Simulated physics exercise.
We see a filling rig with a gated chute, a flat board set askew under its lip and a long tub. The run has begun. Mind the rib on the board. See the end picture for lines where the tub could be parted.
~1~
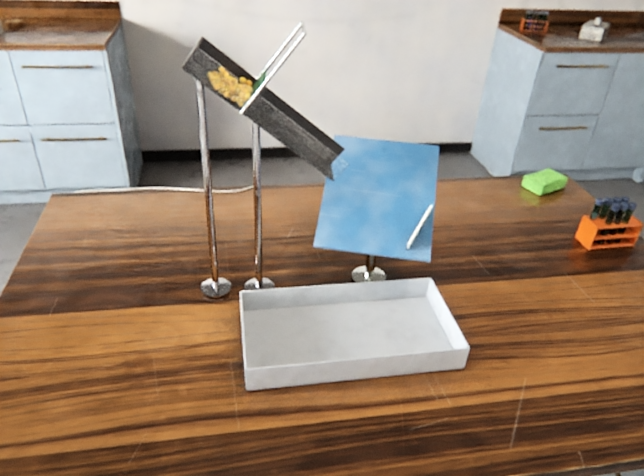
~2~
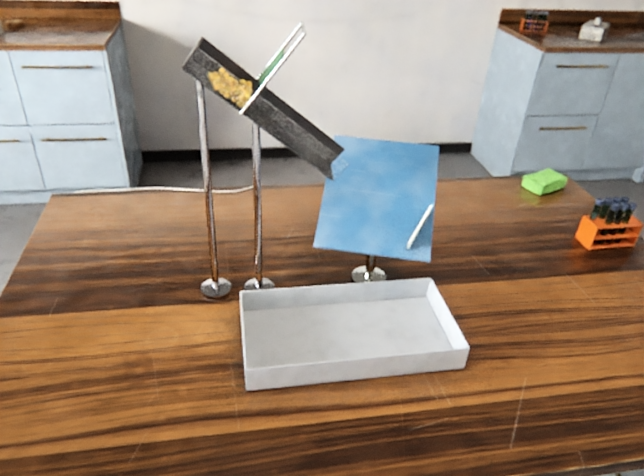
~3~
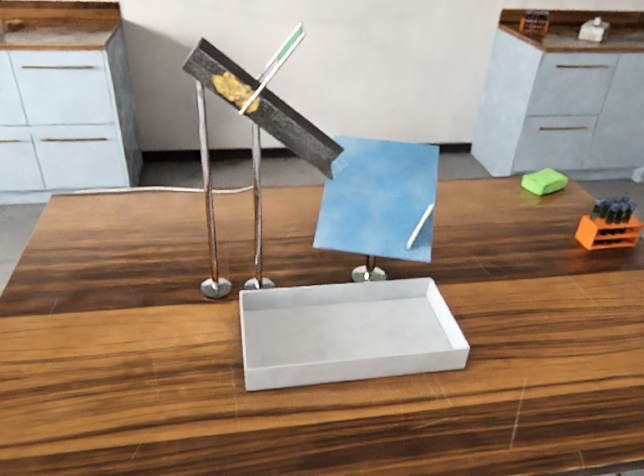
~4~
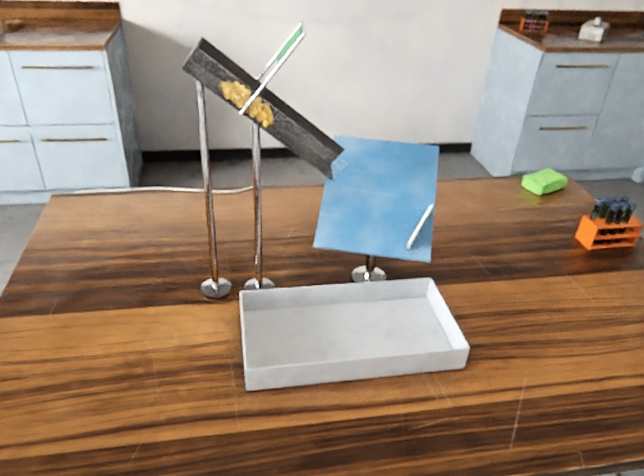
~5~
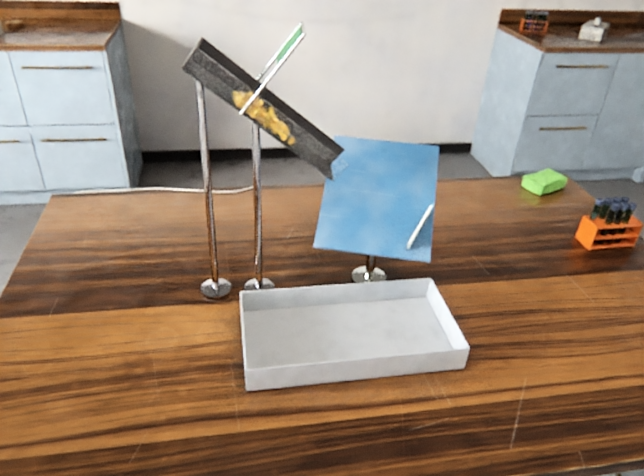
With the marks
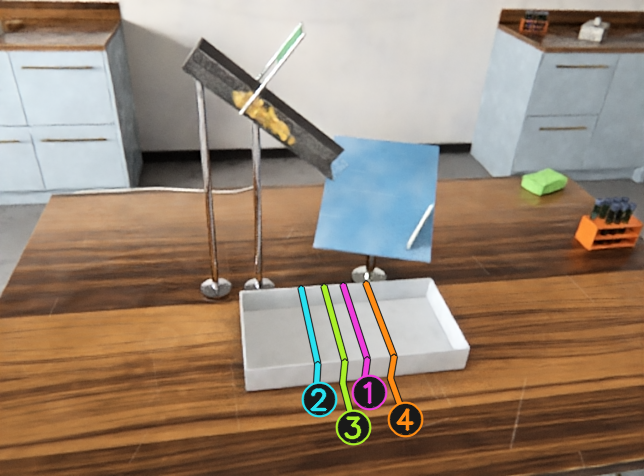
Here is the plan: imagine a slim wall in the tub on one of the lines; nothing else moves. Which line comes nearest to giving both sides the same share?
Best: 4.
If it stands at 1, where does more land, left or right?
More lands on the right.
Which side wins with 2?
Right.
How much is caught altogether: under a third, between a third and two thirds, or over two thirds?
It is over two thirds.
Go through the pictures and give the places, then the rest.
Load behind the gate at (233, 88), puffed corn balls; lip of the chute at (332, 172), sloping fairly steeply, in the first picture.
Middle of the board at (379, 194), tilted fairly steeply; middle of its low edge at (371, 254); of its high edge at (386, 140), in the second picture.
Front corners of the tub at (246, 369) and (469, 348), empty; front of the load at (253, 106), in the third picture.
Middle of the load at (248, 101); its front at (270, 122), about a quarter of the way to the lip; rib from (432, 205) to (409, 243), in the fourth picture.
Middle of the load at (261, 112); its front at (292, 140), about half of the way to the lip, in the fifth picture.
On the marked copy, line 1 crosses the front rim at (367, 358); line 2 crosses the front rim at (317, 363); line 3 crosses the front rim at (344, 360); line 4 crosses the front rim at (393, 355).
With 1, of what is caught, a small part on the left of the divider, nearly all on the right.
With 2, of what is caught, none on the left of the divider, all on the right.
With 3, of what is caught, none on the left of the divider, all on the right.
With 4, of what is caught, about a third on the left of the divider, about two thirds on the right.
